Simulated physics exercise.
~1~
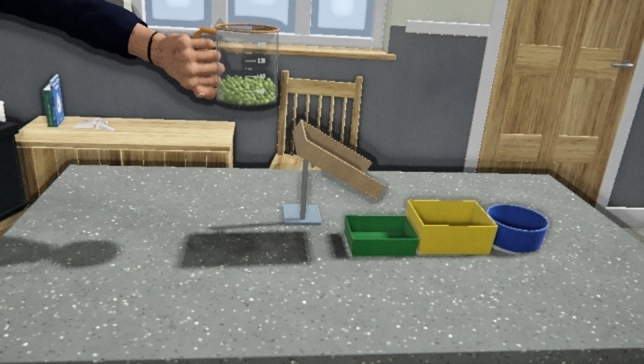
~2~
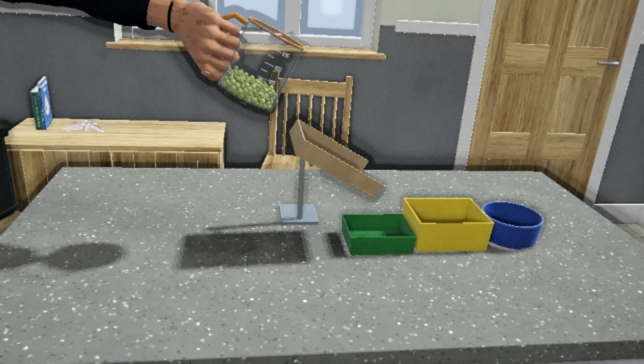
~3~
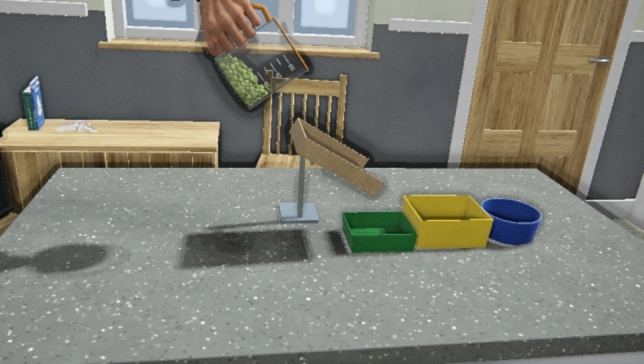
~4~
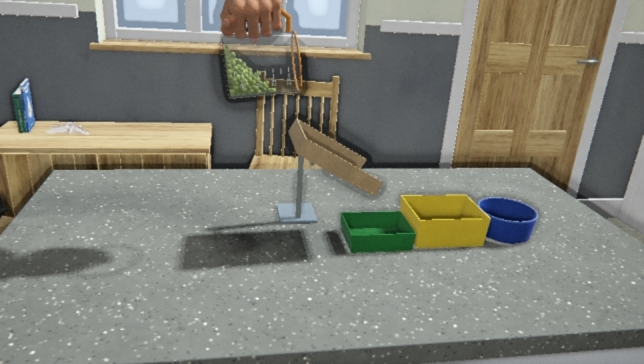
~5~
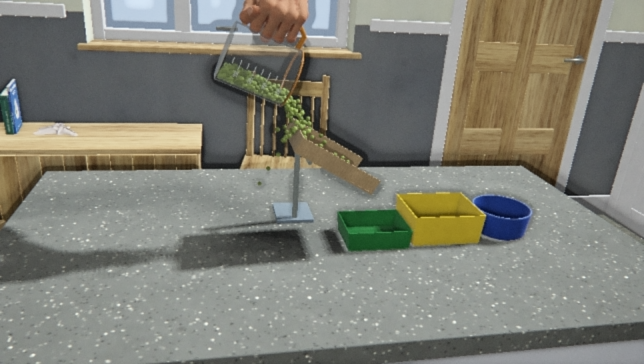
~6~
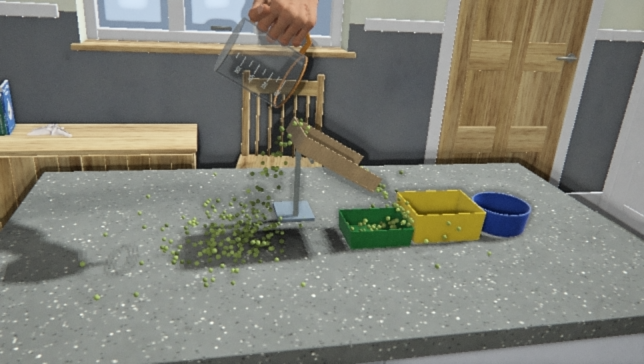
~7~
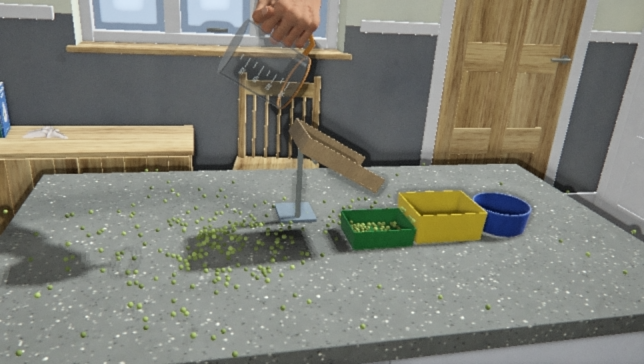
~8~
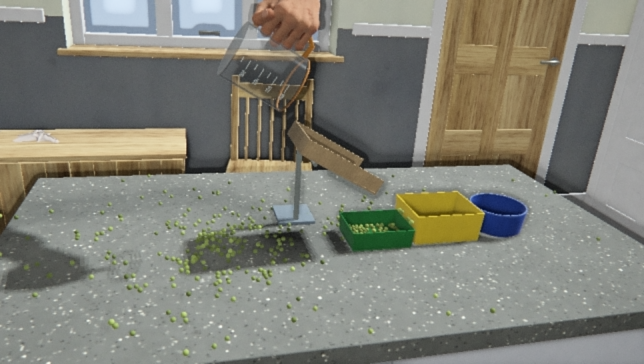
In the video, a hand tips a clear jug of small green peas over a sloping chute above a speckled table; many spill and scatter across the tabletop, while some land in the green tin, leaving the yellow tin and blue dish apparently empty.
